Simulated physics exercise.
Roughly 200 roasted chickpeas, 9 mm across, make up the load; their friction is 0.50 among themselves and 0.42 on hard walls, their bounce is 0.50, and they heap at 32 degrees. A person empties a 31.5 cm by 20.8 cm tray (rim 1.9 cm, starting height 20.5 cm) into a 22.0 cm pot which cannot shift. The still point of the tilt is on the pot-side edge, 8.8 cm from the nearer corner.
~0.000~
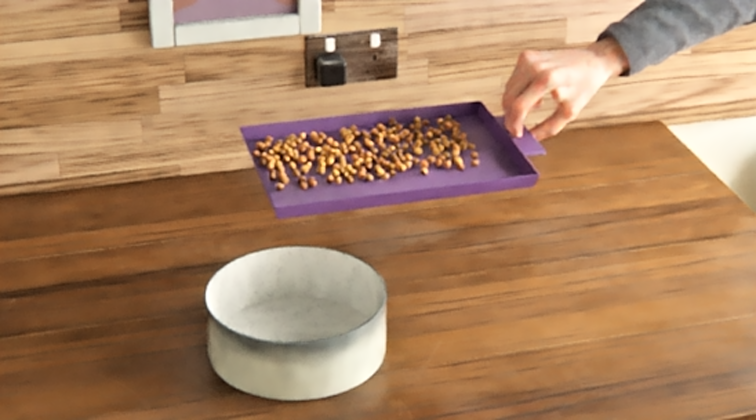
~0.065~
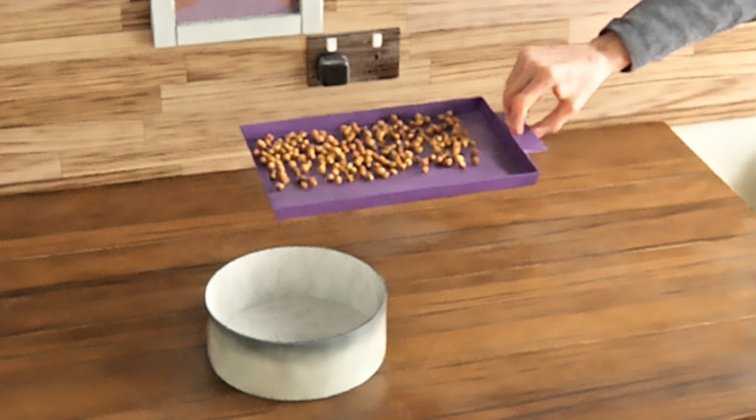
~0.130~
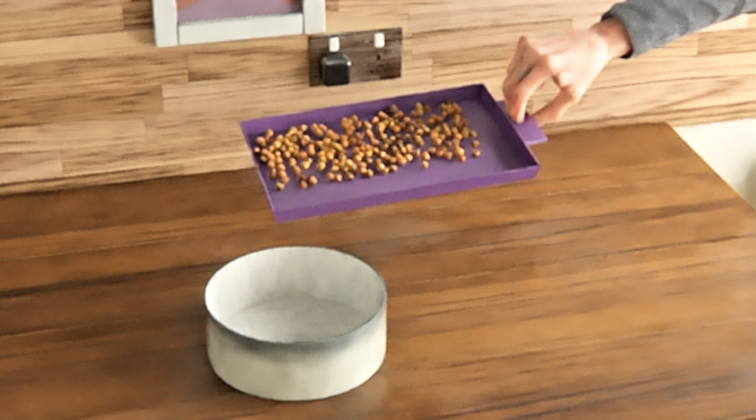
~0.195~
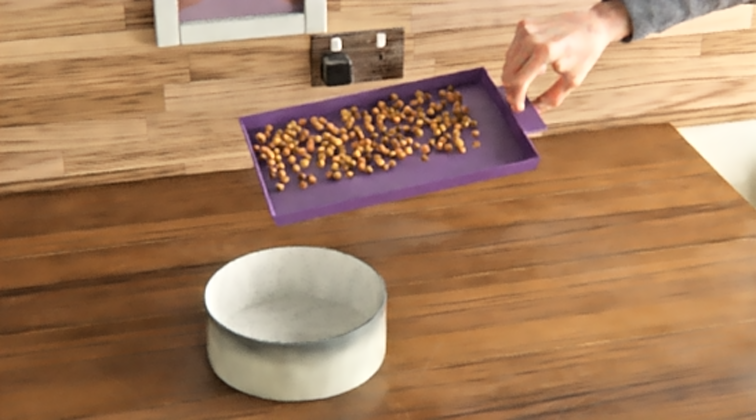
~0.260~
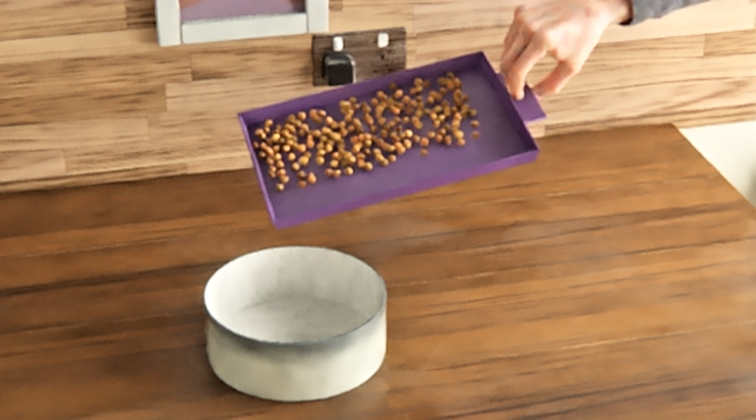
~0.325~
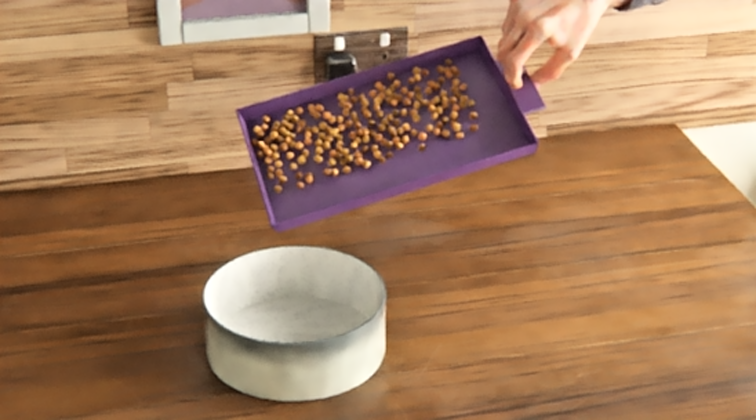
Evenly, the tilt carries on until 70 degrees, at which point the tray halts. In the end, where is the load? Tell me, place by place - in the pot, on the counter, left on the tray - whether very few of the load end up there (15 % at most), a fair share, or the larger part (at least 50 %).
Pot - a fair share, counter - very few, left on the tray - the larger part.
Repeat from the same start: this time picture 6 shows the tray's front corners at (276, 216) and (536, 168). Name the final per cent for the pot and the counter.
Pot 5 % / counter 0 %.
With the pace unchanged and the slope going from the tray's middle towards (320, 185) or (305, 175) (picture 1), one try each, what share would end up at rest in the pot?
20 and 5 %.
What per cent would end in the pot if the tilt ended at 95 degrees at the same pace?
Estimate: Roughly 100 percent.
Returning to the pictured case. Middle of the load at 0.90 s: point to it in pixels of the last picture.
Approximately (294, 210) in the last view.
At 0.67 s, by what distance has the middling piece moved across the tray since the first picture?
By then it sits near 12 cm from where it began.
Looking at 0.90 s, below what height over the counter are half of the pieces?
Some 20 cm.
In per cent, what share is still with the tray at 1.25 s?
70%, roughly.
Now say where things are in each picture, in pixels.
In the first frame, tray tilt 0 degrees, front corners at (278, 204) and (534, 173); middle of the pieces at (360, 152); pot at (296, 292).
In the second frame, tray tilt 1 degrees, front corners at (277, 205) and (534, 171); middle of the pieces at (361, 150).
In the third frame, tray tilt 5 degrees, front corners at (277, 209) and (535, 164), lowest corner left front; middle of the pieces at (361, 144).
In the fourth frame, tray tilt 10 degrees, front corners at (276, 213) and (535, 156), lowest corner left front; middle of the pieces at (361, 138).
In the fifth frame, tray tilt 14 degrees, front corners at (275, 217) and (534, 148), lowest corner left front; middle of the pieces at (360, 131).
In the sixth frame, tray tilt 19 degrees, front corners at (275, 221) and (533, 141), lowest corner left front; middle of the pieces at (358, 126); pot at (295, 292). Its pace works out near 70 degrees a second.
Then, at 0.67 s, tilt 44 degrees; the tray holds 100 %, the pot 0 %.
Then, at 0.90 s, tilt 60 degrees; the tray holds 90 %, the pot 5 %.
Then, at 1.25 s, tilt 70 degrees; the tray holds 70 %, the pot 30 %.
By 2.1 s all is still; pot 30 %, counter 0 %, tray 70 %.
